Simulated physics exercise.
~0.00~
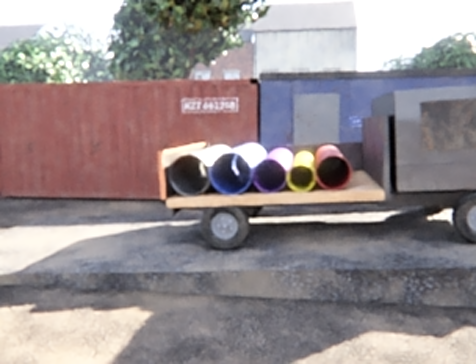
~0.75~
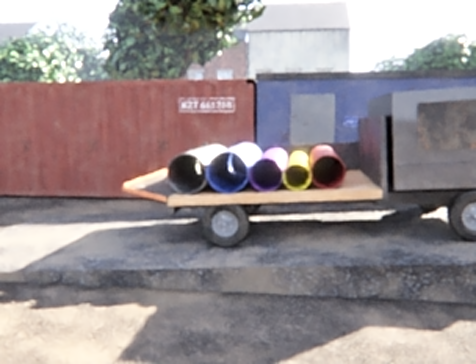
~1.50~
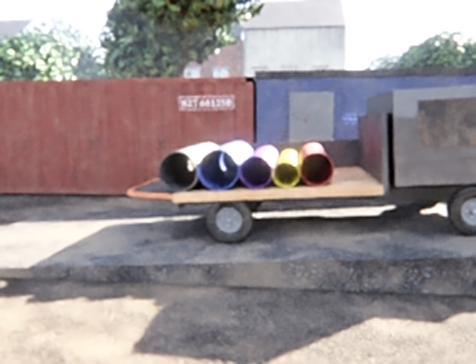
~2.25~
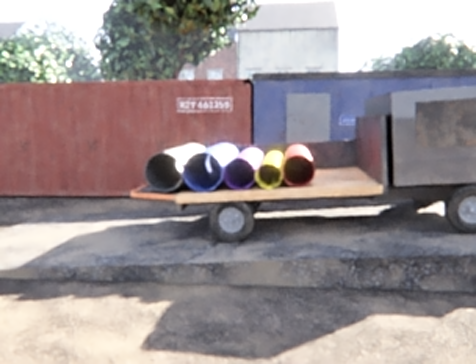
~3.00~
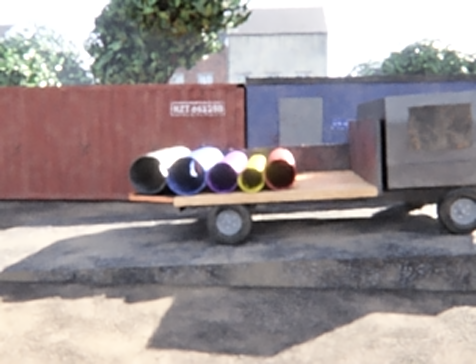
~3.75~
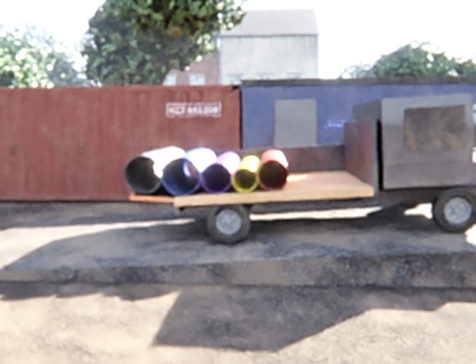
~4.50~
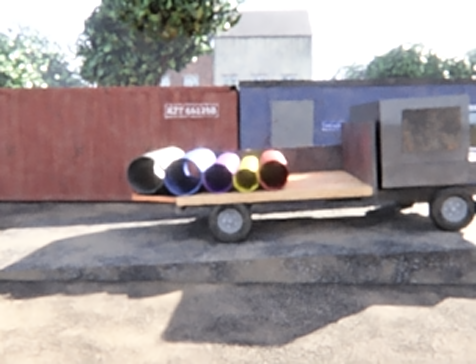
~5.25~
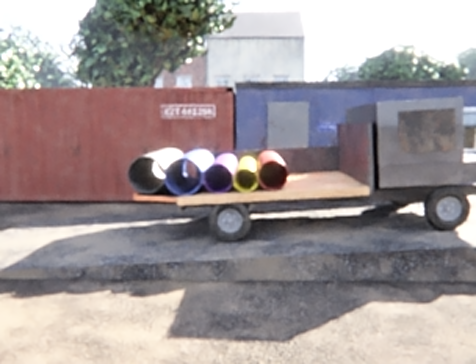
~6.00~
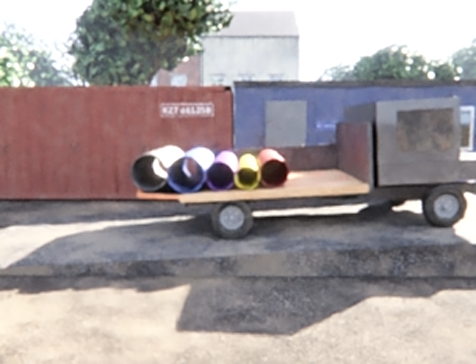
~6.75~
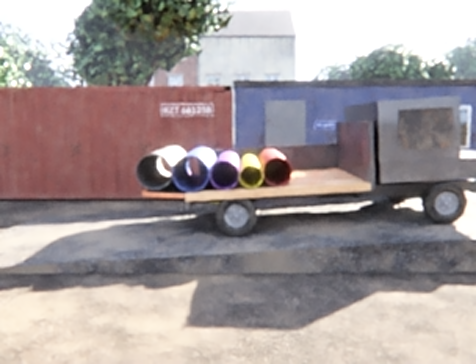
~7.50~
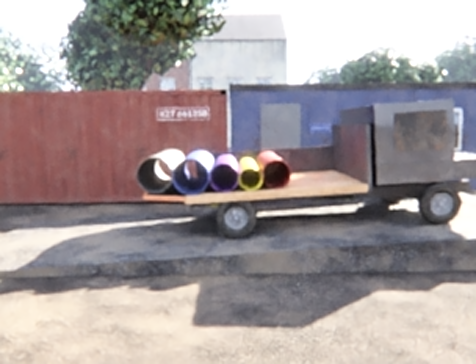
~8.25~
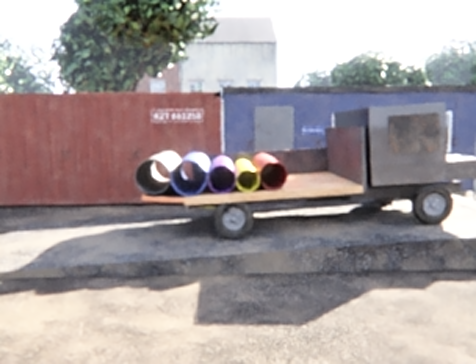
On a gentle slope, a truck's tailgate drops and five pipes roll left, staying aboard.
